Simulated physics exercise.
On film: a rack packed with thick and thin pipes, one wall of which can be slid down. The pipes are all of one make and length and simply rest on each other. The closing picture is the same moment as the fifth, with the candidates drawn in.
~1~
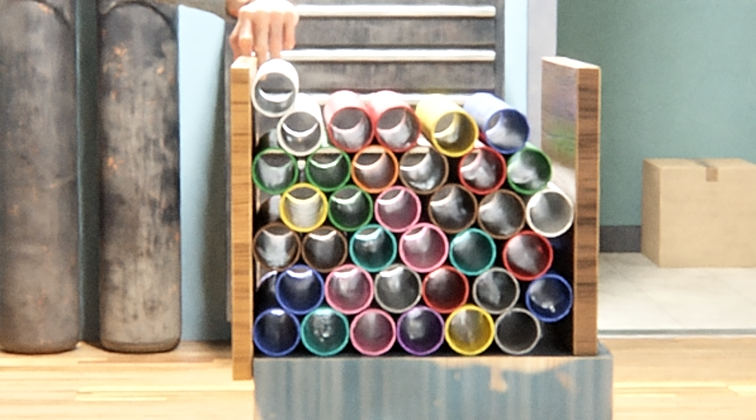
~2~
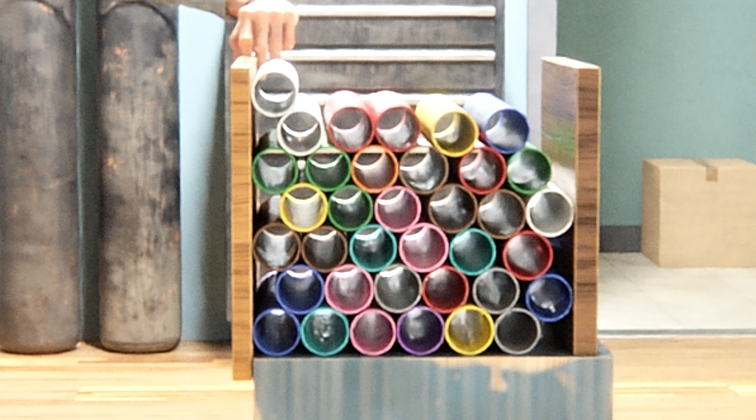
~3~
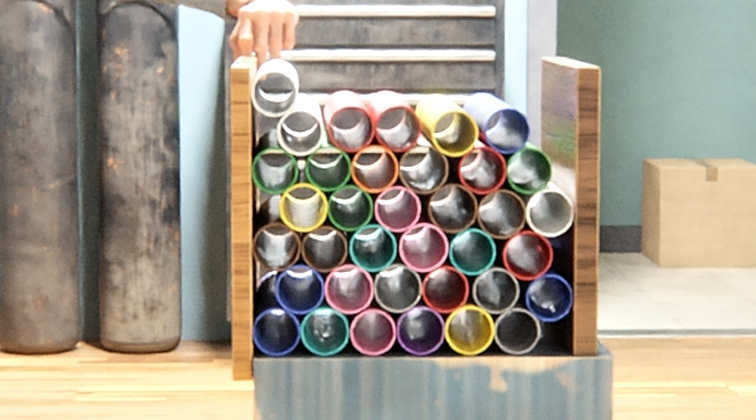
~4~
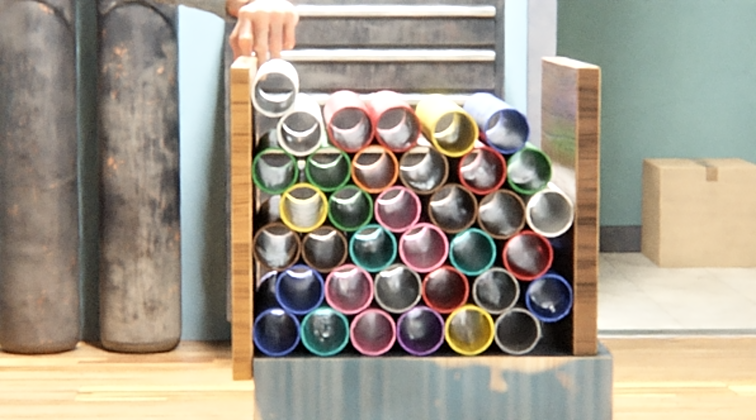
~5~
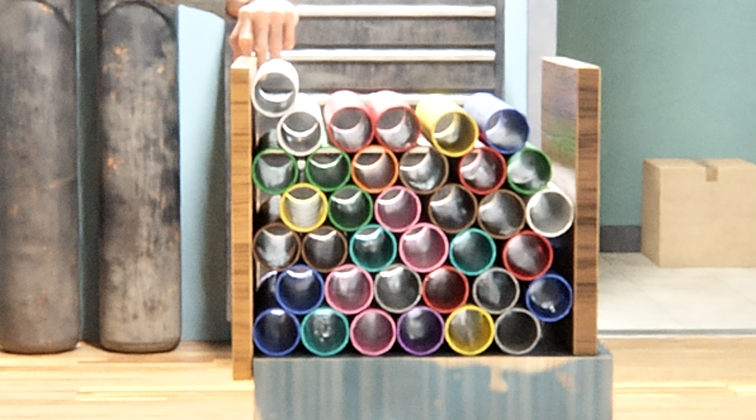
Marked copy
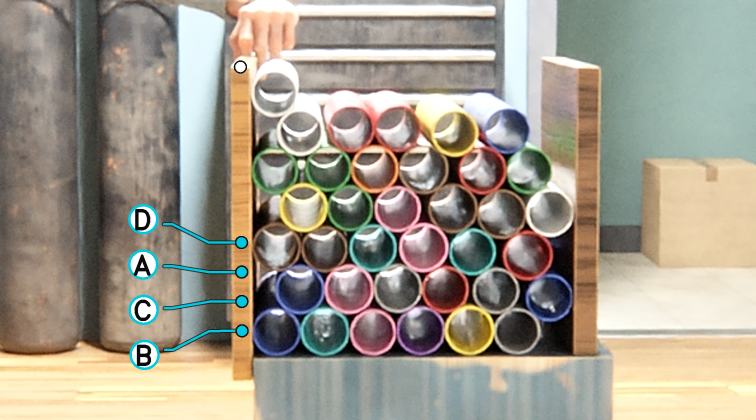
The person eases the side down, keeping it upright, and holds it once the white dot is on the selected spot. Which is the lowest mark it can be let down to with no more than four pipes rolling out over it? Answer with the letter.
A is the limit.
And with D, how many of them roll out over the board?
At D the number is three.
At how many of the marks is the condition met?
The number is two.
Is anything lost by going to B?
Yes, at B.
On the marked copy, A at (242, 272); B at (242, 331); C at (242, 301); D at (241, 243); the white dot at (240, 67).
With A. Early on, top of the board (252, 153).
Further on, top of the board (252, 253).
At the end, top of the board (252, 270), three out over the board.
As for the rest, B more than four out over the board; C more than four out over the board; D three out over the board.
